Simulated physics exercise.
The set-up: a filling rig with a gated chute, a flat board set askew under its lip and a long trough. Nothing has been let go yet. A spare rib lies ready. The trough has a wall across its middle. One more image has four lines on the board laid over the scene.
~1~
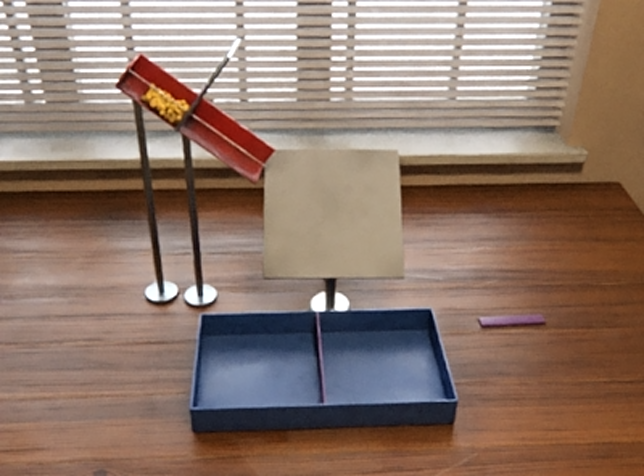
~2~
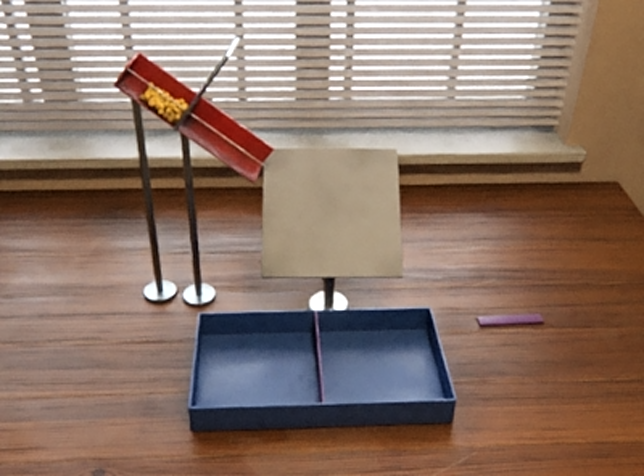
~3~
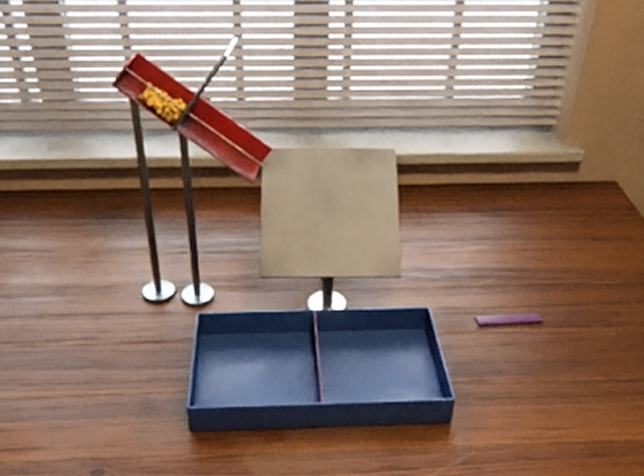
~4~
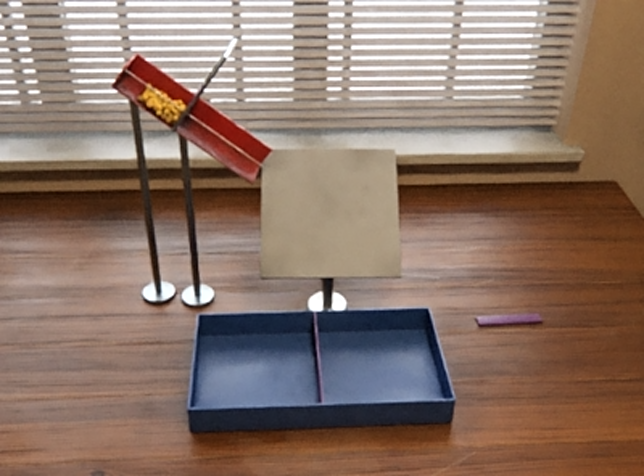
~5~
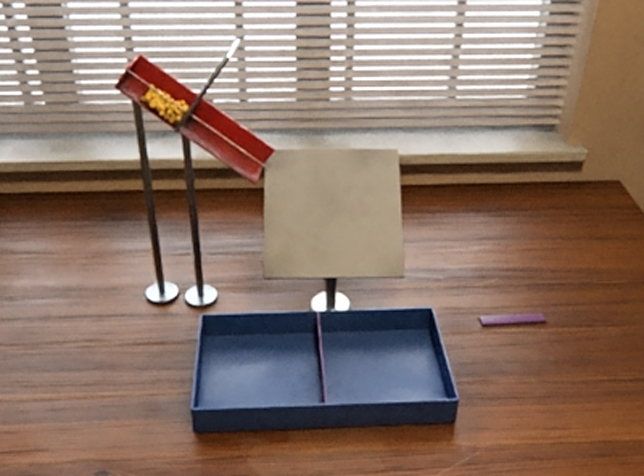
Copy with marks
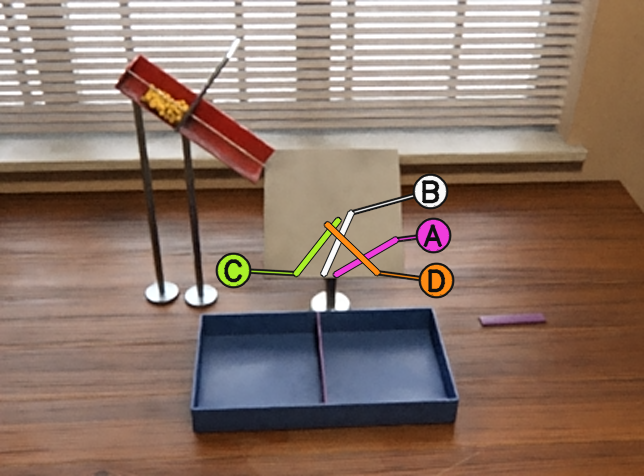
A blue two-part tray sits at the front of a brown wooden table, seen from slightly above before a window with white blinds. Behind it, a tilted beige board stands on a metal base, with a sloping red chute holding yellow pieces at upper left and a purple strip at right. Nothing on the table moves; only the view shifts very slightly.
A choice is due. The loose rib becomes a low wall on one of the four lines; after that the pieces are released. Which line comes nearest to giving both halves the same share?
I would pick line A.
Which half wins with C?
The left half.
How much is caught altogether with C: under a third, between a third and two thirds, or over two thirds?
Line C gives over two thirds.
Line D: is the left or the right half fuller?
More lands on the right.
On the marked copy, line A from (395, 239) to (336, 274); line B from (351, 213) to (323, 273); line C from (338, 220) to (296, 273); line D from (327, 224) to (377, 272).
For line A, of what is caught, about half in the left half, about half in the right.
For line B, of what is caught, nearly all in the left half, a stray few in the right.
For line C, of what is caught, nearly all in the left half, a stray few in the right.
For line D, of what is caught, a small part in the left half, most in the right.
